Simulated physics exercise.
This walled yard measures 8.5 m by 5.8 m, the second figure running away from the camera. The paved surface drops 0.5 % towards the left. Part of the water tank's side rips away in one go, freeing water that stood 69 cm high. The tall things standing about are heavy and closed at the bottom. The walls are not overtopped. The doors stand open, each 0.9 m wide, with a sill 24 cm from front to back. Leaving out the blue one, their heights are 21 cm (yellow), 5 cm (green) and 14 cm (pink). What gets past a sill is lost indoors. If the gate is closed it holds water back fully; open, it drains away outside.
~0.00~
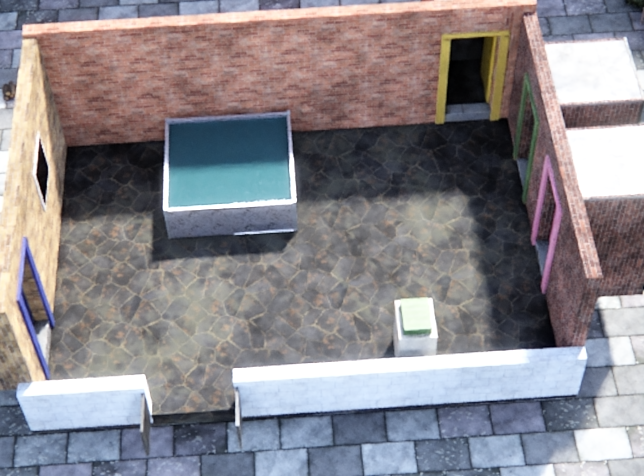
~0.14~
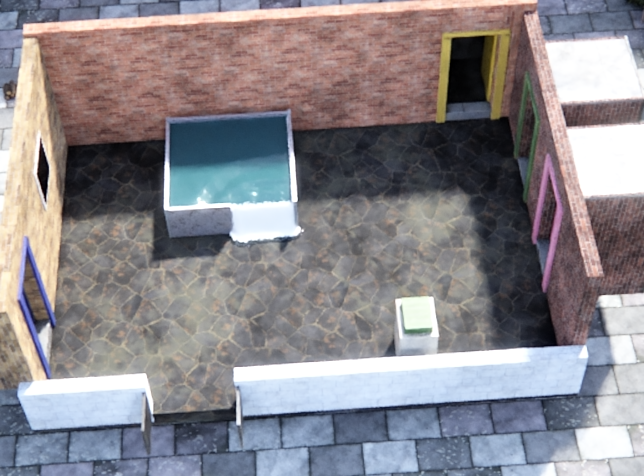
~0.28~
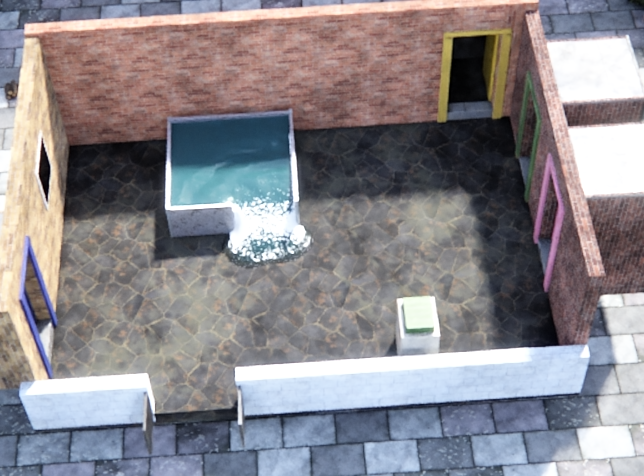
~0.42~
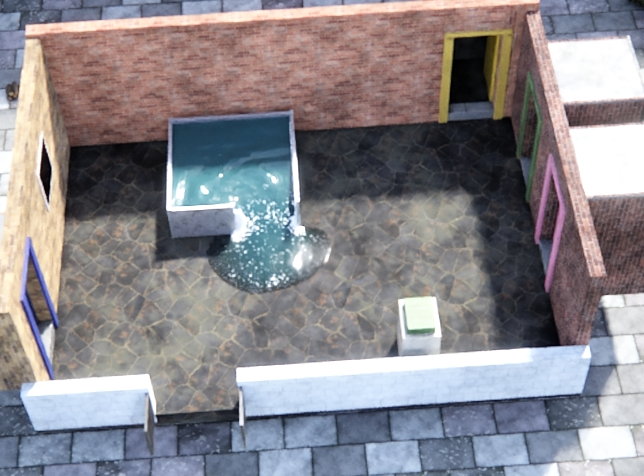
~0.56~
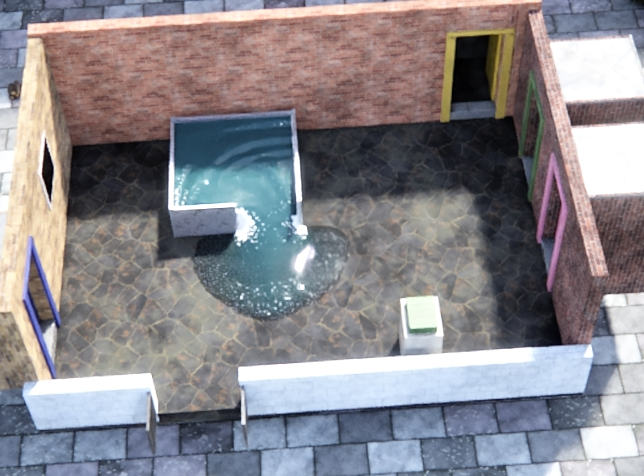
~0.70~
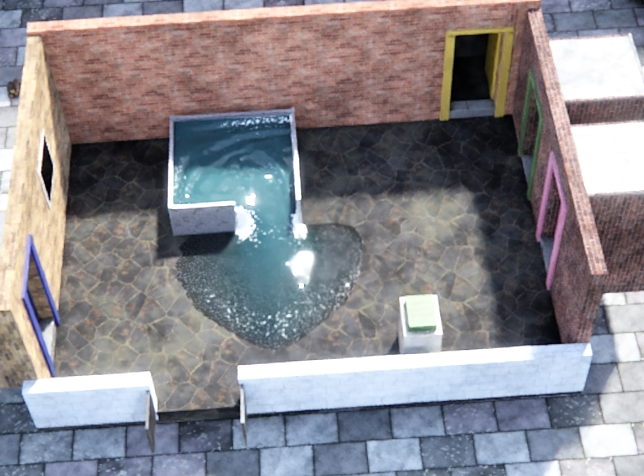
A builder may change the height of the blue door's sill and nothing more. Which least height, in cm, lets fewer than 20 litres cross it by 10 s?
About 7.5 cm.
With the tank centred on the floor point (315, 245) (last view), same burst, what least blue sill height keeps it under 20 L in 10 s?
About 14.5 cm.
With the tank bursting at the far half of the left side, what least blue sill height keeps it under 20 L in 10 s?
Some 13.0 cm.
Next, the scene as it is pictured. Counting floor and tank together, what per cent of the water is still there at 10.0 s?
Some 80 per cent remains.
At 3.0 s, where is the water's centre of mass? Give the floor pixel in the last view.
Near (278, 254).
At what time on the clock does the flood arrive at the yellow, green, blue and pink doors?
Arrival: Yellow 6.0 s, green 5.0 s, blue 3.4 s, pink 3.6 s.
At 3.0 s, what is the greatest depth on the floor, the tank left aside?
Roughly 28 cm.
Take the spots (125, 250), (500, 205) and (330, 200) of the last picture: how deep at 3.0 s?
About 0, 0 and 0 cm.
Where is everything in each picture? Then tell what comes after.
In the first frame, still water, 69 cm deep, in the water tank at (229, 163); the blue door at (37, 317) is dry.
In the second frame, the front is at (240, 244), 0.3 m from the gap at (264, 221); 0.2 m2 of floor is wet, 69 cm left at the back.
In the third frame, water pours out at (265, 221) and has run 0.7 m, to (242, 262); about 11 cm deep outside, 69 cm at the back.
In the fourth frame, the front is at (258, 290), 1.3 m from the gap at (266, 222); 2.0 m2 of floor is wet, 69 cm left at the back.
In the fifth frame, the front is at (268, 317), 1.9 m from the gap at (268, 222); 3.5 m2 of floor is wet, 68 cm left at the back.
In the sixth frame, the gap is at (268, 220), the front 2.5 m out at (272, 345); the back of the water tank holds 62 cm; the blue door at (43, 314), 4.4 m from the gap, is still 2.5 m from the nearest water.
After 1.4 s water covers 25 % of the floor, deepest (38 cm) near (274, 235); it has not reached the blue door.
After 3.0 s water covers 40 % of the floor, deepest (28 cm) near (326, 387); it has not reached the blue door.
After 10.0 s water covers 95 % of the floor, deepest (10 cm) near (51, 407); 9 cm at the blue door, 0 litres in over its 26 cm sill.
At the blue door as built, the water arrived by 3.5 s and peaked near 11 cm at 7.0 s.
With a sill of 6.5 cm, 33 litres would have come in within the 10 s; with 9 cm, 9 litres. So under 20 litres takes about 7.5 cm.
